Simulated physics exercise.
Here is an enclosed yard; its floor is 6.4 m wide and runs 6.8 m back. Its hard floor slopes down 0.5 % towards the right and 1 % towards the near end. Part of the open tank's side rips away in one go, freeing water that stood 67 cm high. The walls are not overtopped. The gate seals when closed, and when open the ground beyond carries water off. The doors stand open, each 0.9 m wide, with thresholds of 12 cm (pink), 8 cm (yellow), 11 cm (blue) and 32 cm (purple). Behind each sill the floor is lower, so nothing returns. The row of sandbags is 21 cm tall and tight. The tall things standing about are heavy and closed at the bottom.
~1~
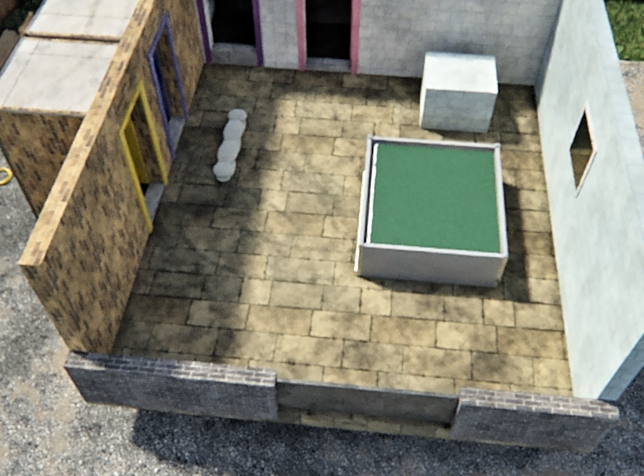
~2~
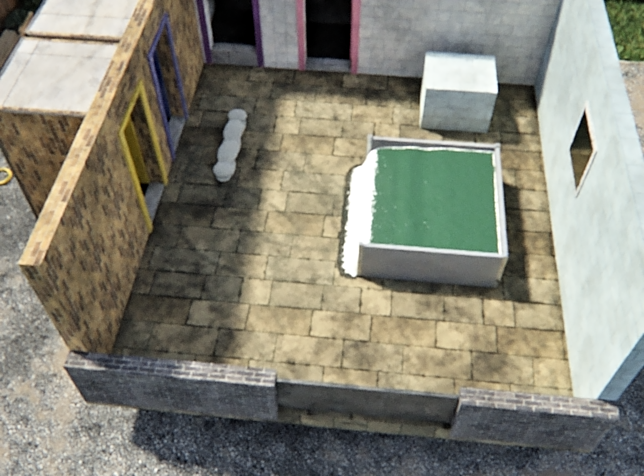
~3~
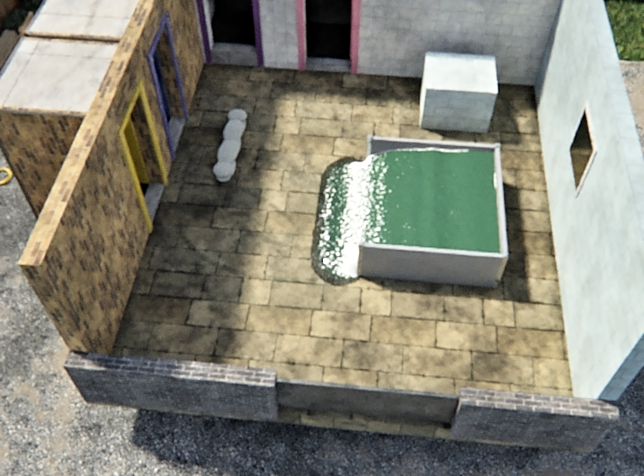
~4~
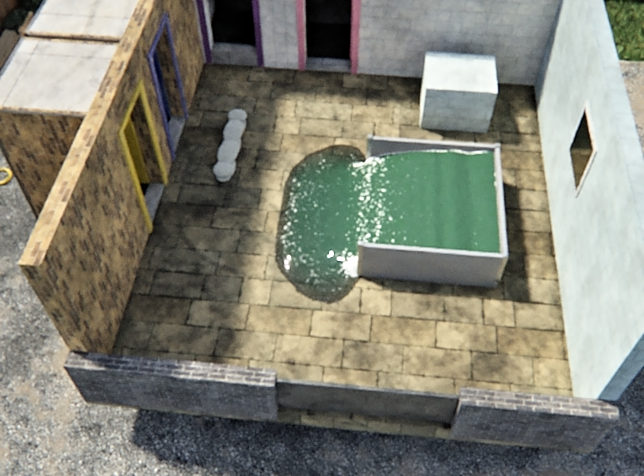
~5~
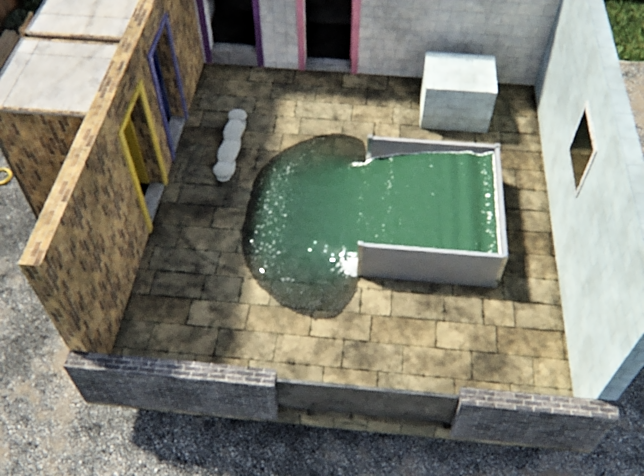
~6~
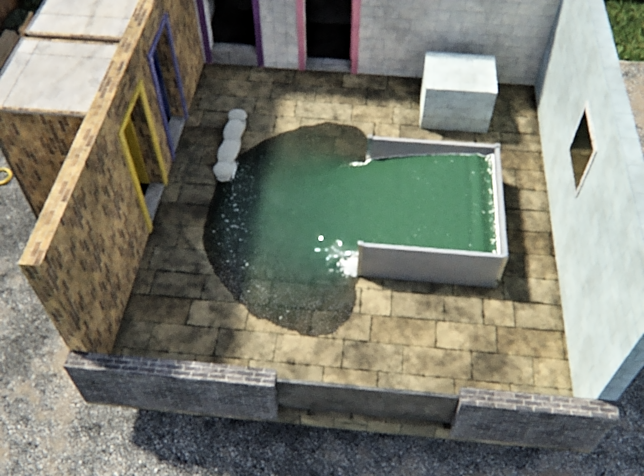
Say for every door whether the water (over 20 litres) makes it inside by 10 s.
Within that time: At the pink door it does not reach the limit; at the yellow door it exceeds the limit; at the blue door it stays under the limit; at the purple door it stays under the limit.
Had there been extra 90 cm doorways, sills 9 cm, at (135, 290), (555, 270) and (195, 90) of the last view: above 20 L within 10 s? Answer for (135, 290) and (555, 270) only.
In turn: Over, under.
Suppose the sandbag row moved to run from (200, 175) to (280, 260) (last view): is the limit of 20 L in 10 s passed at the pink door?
Against that limit: Pink under.
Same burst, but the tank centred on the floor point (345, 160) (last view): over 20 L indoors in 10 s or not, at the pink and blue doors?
Then: Pink not over, blue past it.
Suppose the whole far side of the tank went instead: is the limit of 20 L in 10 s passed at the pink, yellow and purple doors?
Against that limit: Pink over, yellow under, purple not over.
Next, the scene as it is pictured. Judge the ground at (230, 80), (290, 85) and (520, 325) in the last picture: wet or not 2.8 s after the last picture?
In that order: Flooded, flooded, dry.
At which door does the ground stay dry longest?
It is the pink one.
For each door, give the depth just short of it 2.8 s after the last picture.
In cm: Pink 11, yellow 20, blue 5, purple 15.
Then, 0.7 s after the last picture water covers 40 % of the floor and is deepest (28 cm) near (147, 243); pink door not reached, yellow door 17 cm at the sill, 50 L in, blue door not reached, purple door not reached.
Then, 1.5 s after the last picture water covers 50 % of the floor and is deepest (40 cm) near (104, 378); pink door not reached, yellow door 29 cm at the sill, 202 L in, blue door 6 cm at the sill, 0 L in, purple door 7 cm at the sill, 0 L in.
Then, 2.8 s after the last picture water covers 55 % of the floor and is deepest (28 cm) near (104, 378); pink door 11 cm at the sill, 0 L in, yellow door 20 cm at the sill, 374 L in, blue door 5 cm at the sill, 0 L in, purple door 15 cm at the sill, 0 L in.
Then, 5.3 s after the last picture water covers 85 % of the floor and is deepest (18 cm) near (571, 423); pink door 7 cm at the sill, 1 L in, yellow door 9 cm at the sill, 428 L in, blue door 11 cm at the sill, 0 L in, purple door 7 cm at the sill, 0 L in.
Then, 9.3 s after the last picture water covers 95 % of the floor and is deepest (13 cm) near (557, 422); pink door 2 cm at the sill, 1 L in, yellow door 4 cm at the sill, 431 L in, blue door 4 cm at the sill, 1 L in, purple door 4 cm at the sill, 0 L in.
